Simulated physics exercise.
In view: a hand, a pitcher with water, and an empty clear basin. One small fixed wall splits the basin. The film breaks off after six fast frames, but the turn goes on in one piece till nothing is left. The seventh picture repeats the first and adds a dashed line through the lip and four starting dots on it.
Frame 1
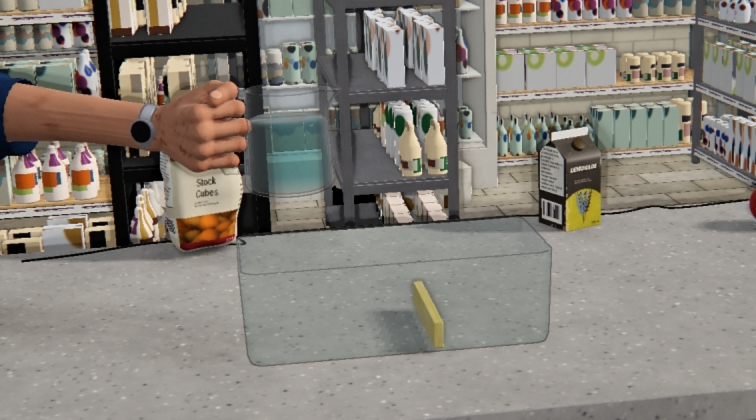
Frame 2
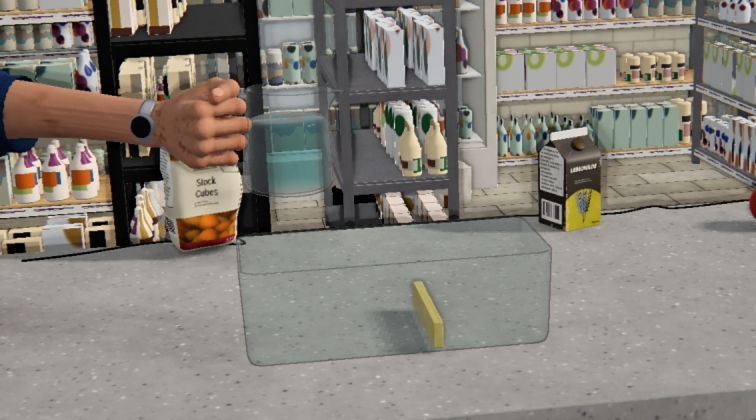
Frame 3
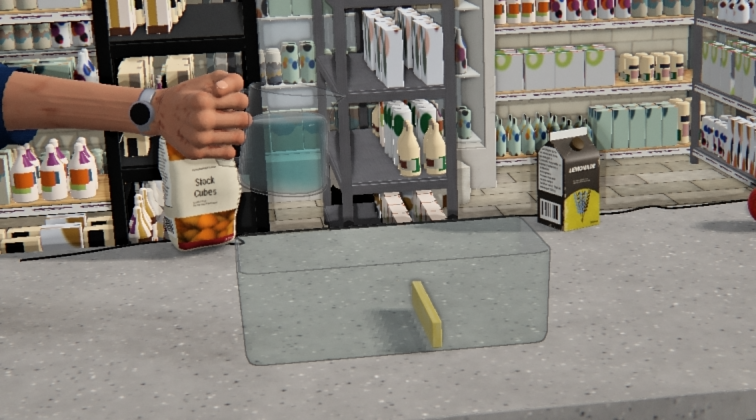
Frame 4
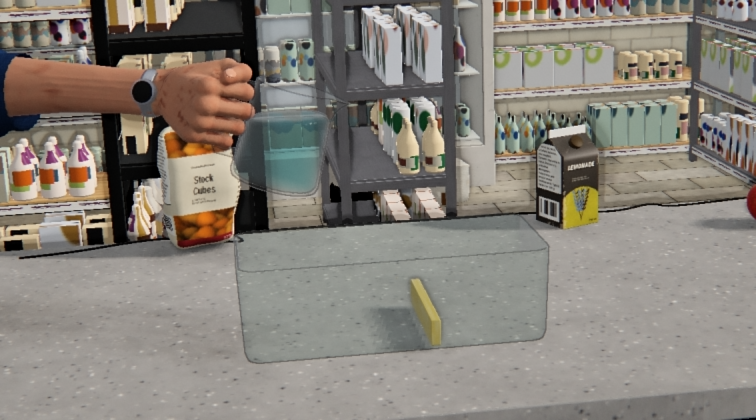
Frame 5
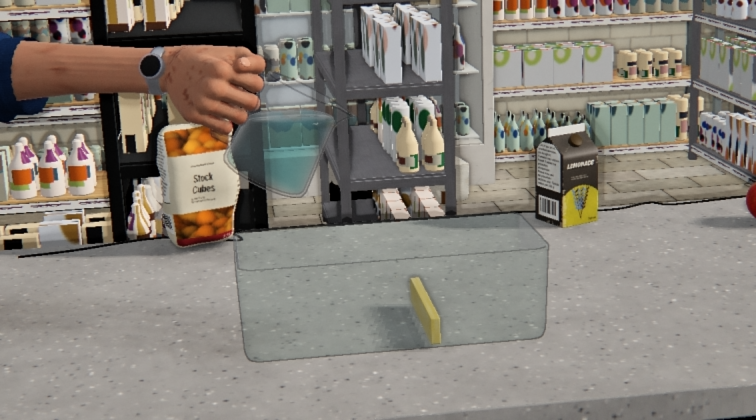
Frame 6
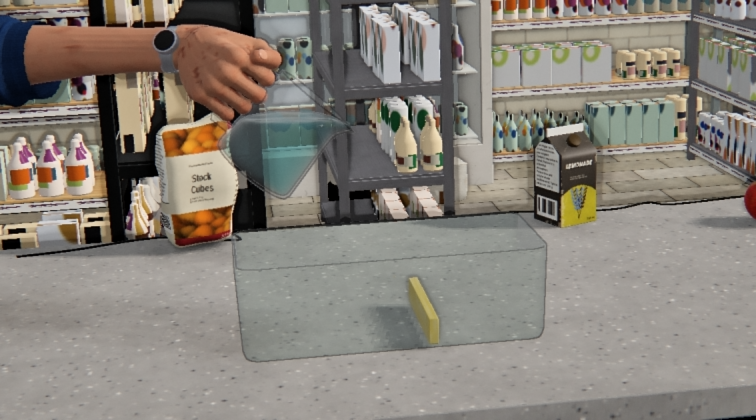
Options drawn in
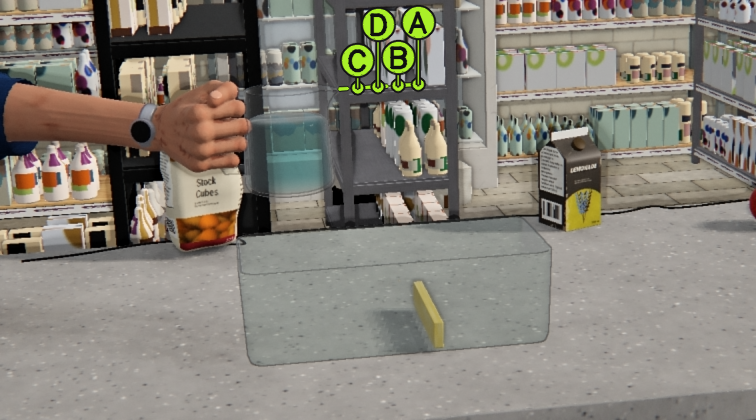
A hand with a wristwatch gradually tilting a clear pitcher of blue-green water above an empty transparent basin on a grey counter.
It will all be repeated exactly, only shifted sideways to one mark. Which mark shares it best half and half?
Spot C does it best.
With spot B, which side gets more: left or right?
The right one.
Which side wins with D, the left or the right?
The right one.
On the marked copy, A at (418, 84); B at (398, 85); C at (357, 88); D at (378, 86).
Choosing A, about 11 % ends left of the wall and 86 % right of it; 3 % is lost outside.
Choosing B, about 11 % ends left of the wall and 88 % right of it.
Choosing C, about 55 % ends left of the wall and 44 % right of it.
Choosing D, about 21 % ends left of the wall and 78 % right of it.
